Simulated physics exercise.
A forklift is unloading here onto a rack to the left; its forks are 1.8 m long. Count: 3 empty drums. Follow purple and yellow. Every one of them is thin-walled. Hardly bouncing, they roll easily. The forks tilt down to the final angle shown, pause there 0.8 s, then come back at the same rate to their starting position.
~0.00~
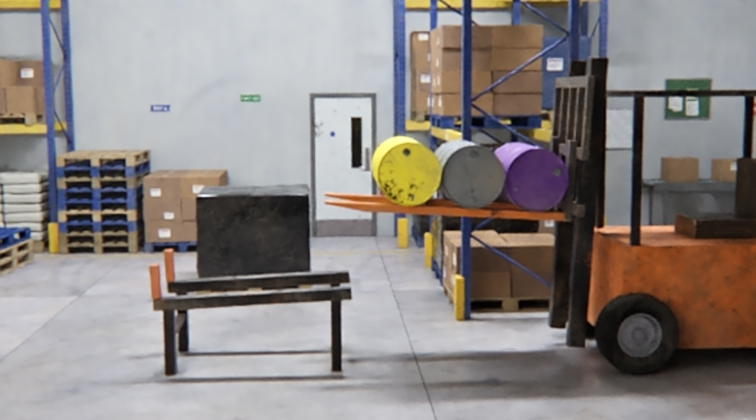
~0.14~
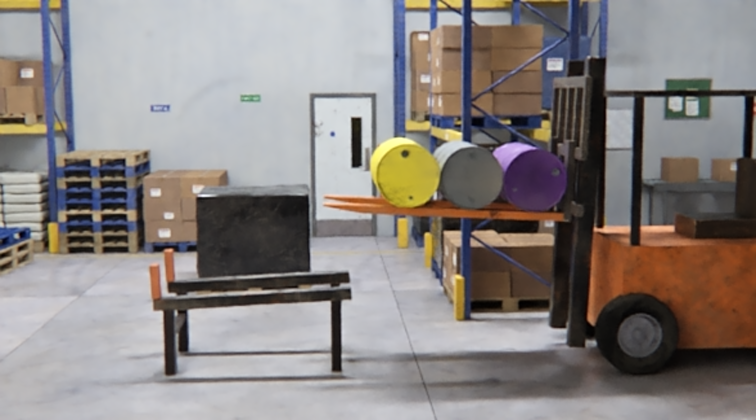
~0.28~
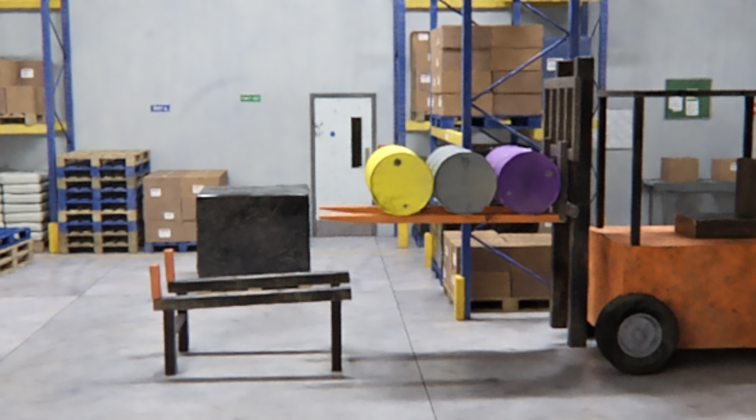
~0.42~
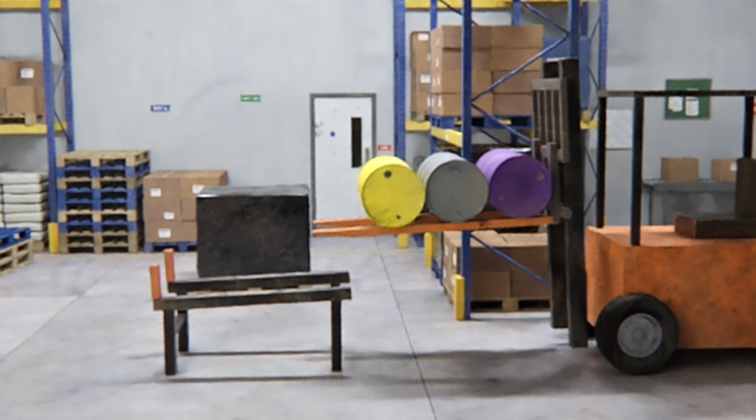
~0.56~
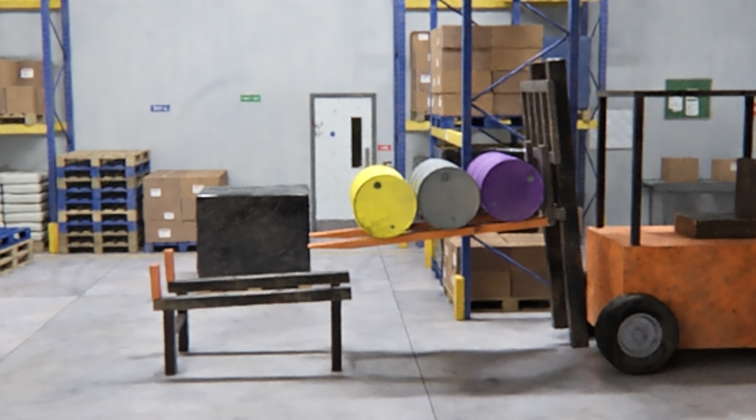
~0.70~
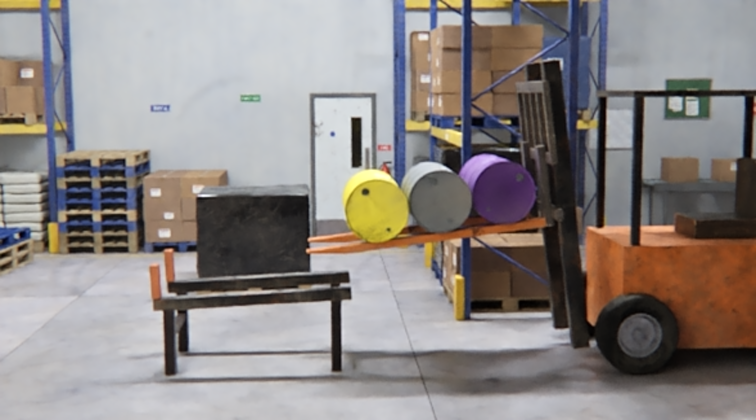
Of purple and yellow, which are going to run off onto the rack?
Purple: Drops off; yellow: Drops off.
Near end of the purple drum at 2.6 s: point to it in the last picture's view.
Around pixel (308, 174).
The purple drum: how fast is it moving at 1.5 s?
0.9 m/s or so.
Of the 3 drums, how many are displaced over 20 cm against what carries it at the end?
Total tallied: 3.
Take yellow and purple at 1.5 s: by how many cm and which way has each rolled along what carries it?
Yellow has shifted 60 left and purple 55 left.
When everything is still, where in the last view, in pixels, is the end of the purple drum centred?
It ends up close to (291, 208).
Then, 1.5 s in, purple is on the forks, 100 cm from the tips, rolling left; yellow is on the forks, 5 cm from the tips, rolling left; 0 off the forks so far.
Then, 2.6 s in, purple is on the rack, 120 cm from the rack's far end, rolling left; yellow is on the rack, 30 cm from the rack's far end; 3 off the forks so far.
In the end (3.3 s), purple is up on others, 105 cm from the rack's far end; yellow is on the rack, 30 cm from the rack's far end; 3 off the forks so far.
